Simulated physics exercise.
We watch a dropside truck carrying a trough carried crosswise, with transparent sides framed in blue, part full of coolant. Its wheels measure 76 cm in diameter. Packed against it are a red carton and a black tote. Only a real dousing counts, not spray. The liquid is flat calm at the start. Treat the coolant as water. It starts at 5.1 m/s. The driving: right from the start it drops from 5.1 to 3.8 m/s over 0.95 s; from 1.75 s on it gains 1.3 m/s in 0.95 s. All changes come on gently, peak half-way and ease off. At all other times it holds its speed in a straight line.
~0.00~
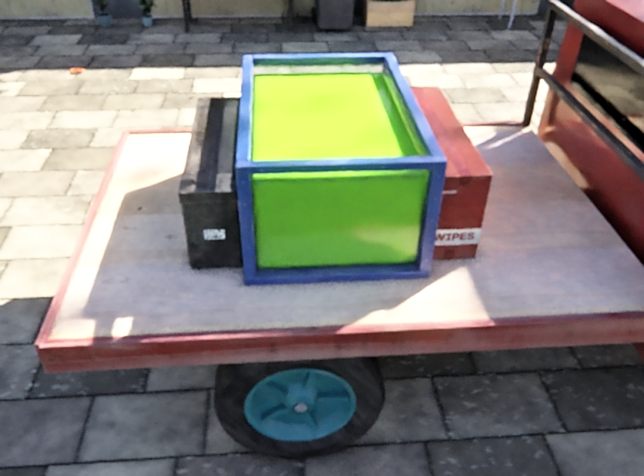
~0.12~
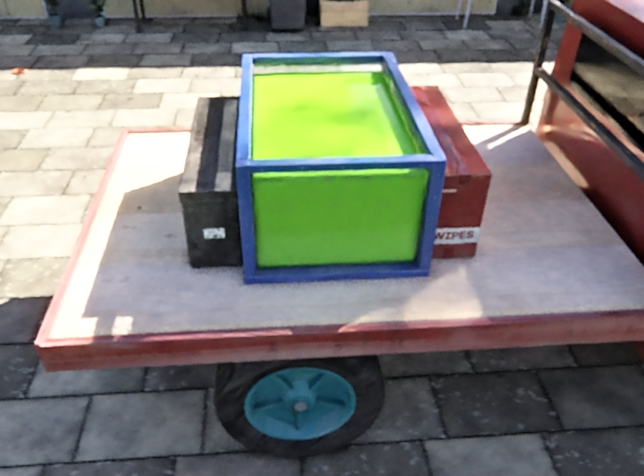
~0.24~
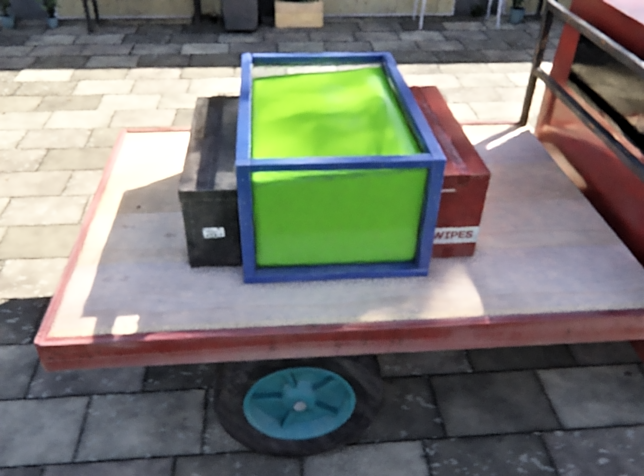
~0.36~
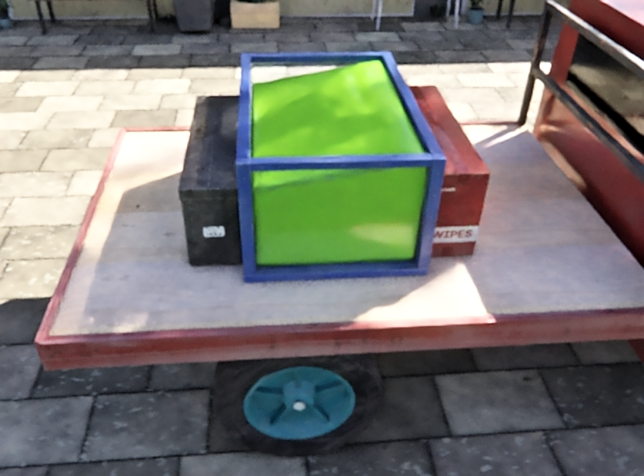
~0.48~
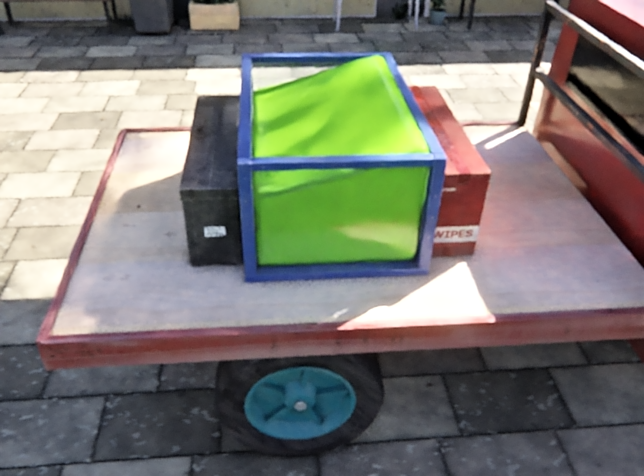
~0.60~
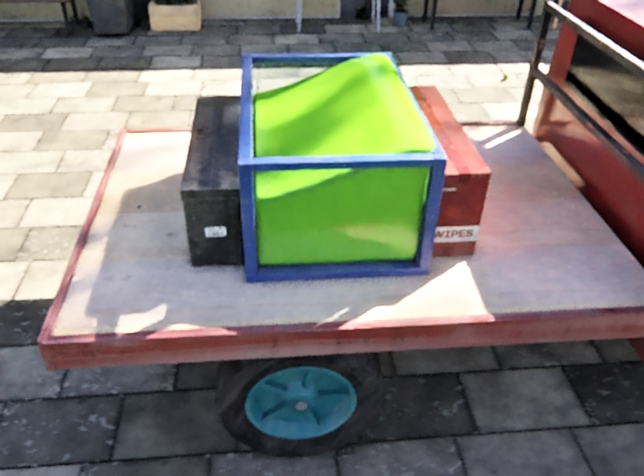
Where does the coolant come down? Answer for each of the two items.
The red carton gets wet and the black tote gets doused.
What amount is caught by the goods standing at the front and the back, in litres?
Roughly 3 and 10 L.
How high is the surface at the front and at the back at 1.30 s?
Front 38 cm, back 52 cm.
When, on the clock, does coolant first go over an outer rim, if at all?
Near 0.9 s.
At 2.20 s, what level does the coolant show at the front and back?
Front 32 cm, back 60 cm.
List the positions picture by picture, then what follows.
The surface is at (372, 76) by the front wall; at (268, 78) by the back wall; it lies level with the rim line; the front is on the right, levels are read along the far wall; the red carton stands at the front; the black tote stands at the back; a wheel hub at (301, 414), in the first picture.
The surface is at (371, 75) by the front wall; at (267, 77) by the back wall; it lies level with the rim line, in the second picture.
The surface is at (370, 73) by the front wall; at (266, 78) by the back wall; it lies level with the rim line, in the third picture.
The surface is at (370, 66) by the front wall; at (266, 85) by the back wall; it climbs 10° towards the front, in the fourth picture.
The surface is at (371, 58) by the front wall; at (267, 93) by the back wall; it climbs 19° towards the front, in the fifth picture.
The surface is at (371, 56) by the front wall; at (267, 96) by the back wall; it climbs 21° towards the front; a wheel hub at (302, 412), in the sixth picture.
By 1.30 s the surface is 38 cm up at the front and 52 cm at the back; 1 per cent is out, over the front.
By 2.20 s the surface is 33 cm up at the front and 60 cm at the back; 1 per cent is out, over the front.
By 3.20 s the surface is 41 cm up at the front and 46 cm at the back; 4 per cent is out, mostly over the back, some over the front.
By 5.68 s 4 per cent is out, mostly over the back, some over the front; the red carton has caught 3 litres and the black tote 10 litres.
